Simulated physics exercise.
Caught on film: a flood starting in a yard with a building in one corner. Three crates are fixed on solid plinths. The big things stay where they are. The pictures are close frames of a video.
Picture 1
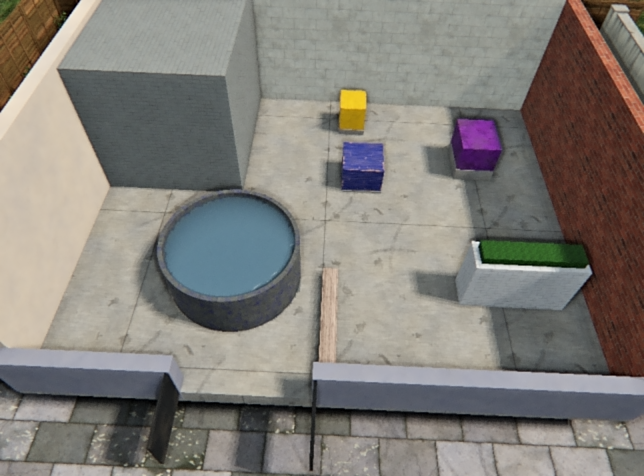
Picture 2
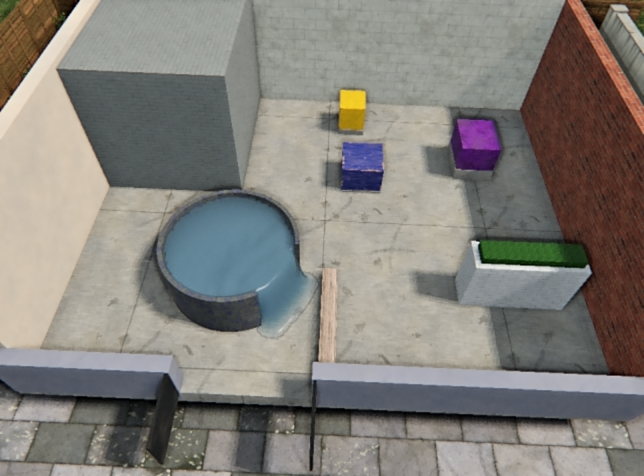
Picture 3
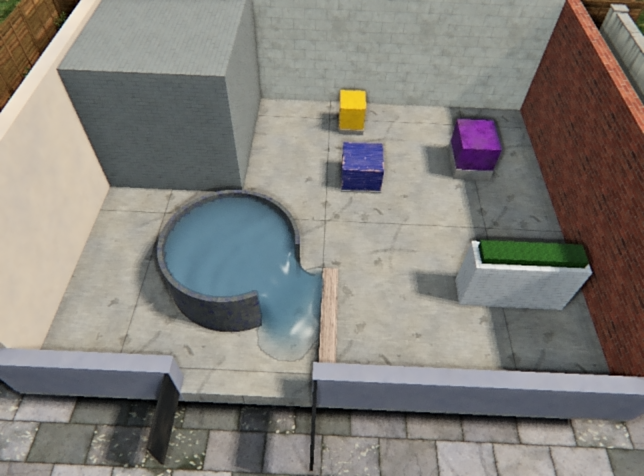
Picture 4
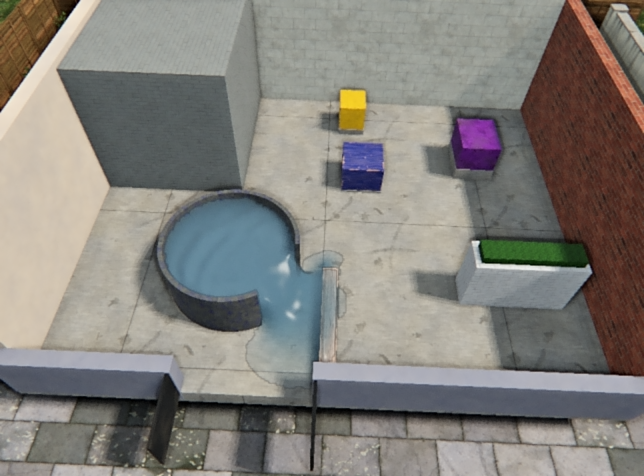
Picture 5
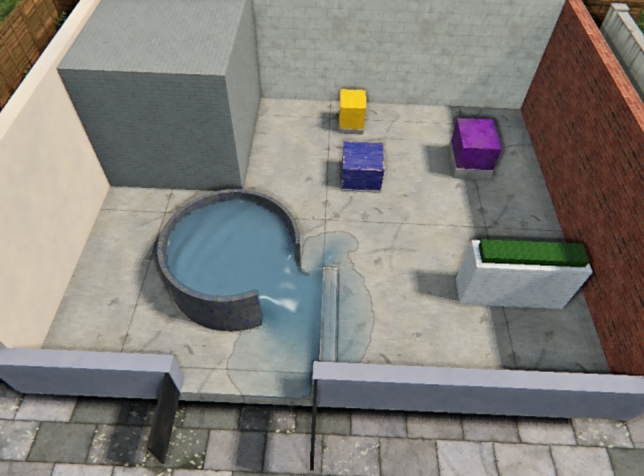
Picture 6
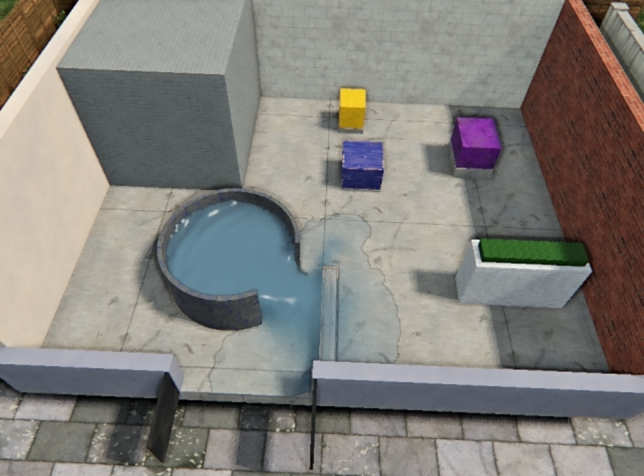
In the video, still water fills a round pool in a walled yard with colored blocks, then pours through a gap at its lower right, reaches a low wooden strip, and spreads across the paving on both sides of it.
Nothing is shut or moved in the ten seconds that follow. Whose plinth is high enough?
In the end: The blue crate gets wet; the yellow crate stays dry; the purple crate stays dry.
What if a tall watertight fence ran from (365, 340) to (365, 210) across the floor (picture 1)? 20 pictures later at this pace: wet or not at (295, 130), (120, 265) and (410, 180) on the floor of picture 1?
In turn: Flooded, no water, clear.
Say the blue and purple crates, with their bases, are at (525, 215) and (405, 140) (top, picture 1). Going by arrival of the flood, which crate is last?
I say the one in yellow.
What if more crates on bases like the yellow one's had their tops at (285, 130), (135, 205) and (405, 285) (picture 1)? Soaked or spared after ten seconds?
In that order: Keeps dry, remains dry, is wetted.
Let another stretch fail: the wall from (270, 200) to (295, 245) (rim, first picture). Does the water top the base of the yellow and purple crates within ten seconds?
Yellow is soaked, purple remains dry.
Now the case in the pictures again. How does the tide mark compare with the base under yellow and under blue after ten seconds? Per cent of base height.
In turn 60 and 230 per cent.
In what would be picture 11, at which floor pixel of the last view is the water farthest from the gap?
Near (570, 393).
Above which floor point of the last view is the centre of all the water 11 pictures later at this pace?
Near (313, 295).
A moment on, water covers 25 % of the floor; the blue crate water round its plinth, the yellow crate not reached, the purple crate not reached.
Next, water covers 40 % of the floor; the blue crate water round its plinth, the yellow crate water round its plinth, the purple crate not reached.
Then, water covers 50 % of the floor; the blue crate water round its plinth, the yellow crate water round its plinth, the purple crate water round its plinth.
Later, water covers 60 % of the floor; the blue crate water round its plinth, the yellow crate water round its plinth, the purple crate water round its plinth.
In the end, water covers 75 % of the floor; the blue crate was topped, the yellow crate stayed above the water, the purple crate stayed above the water.
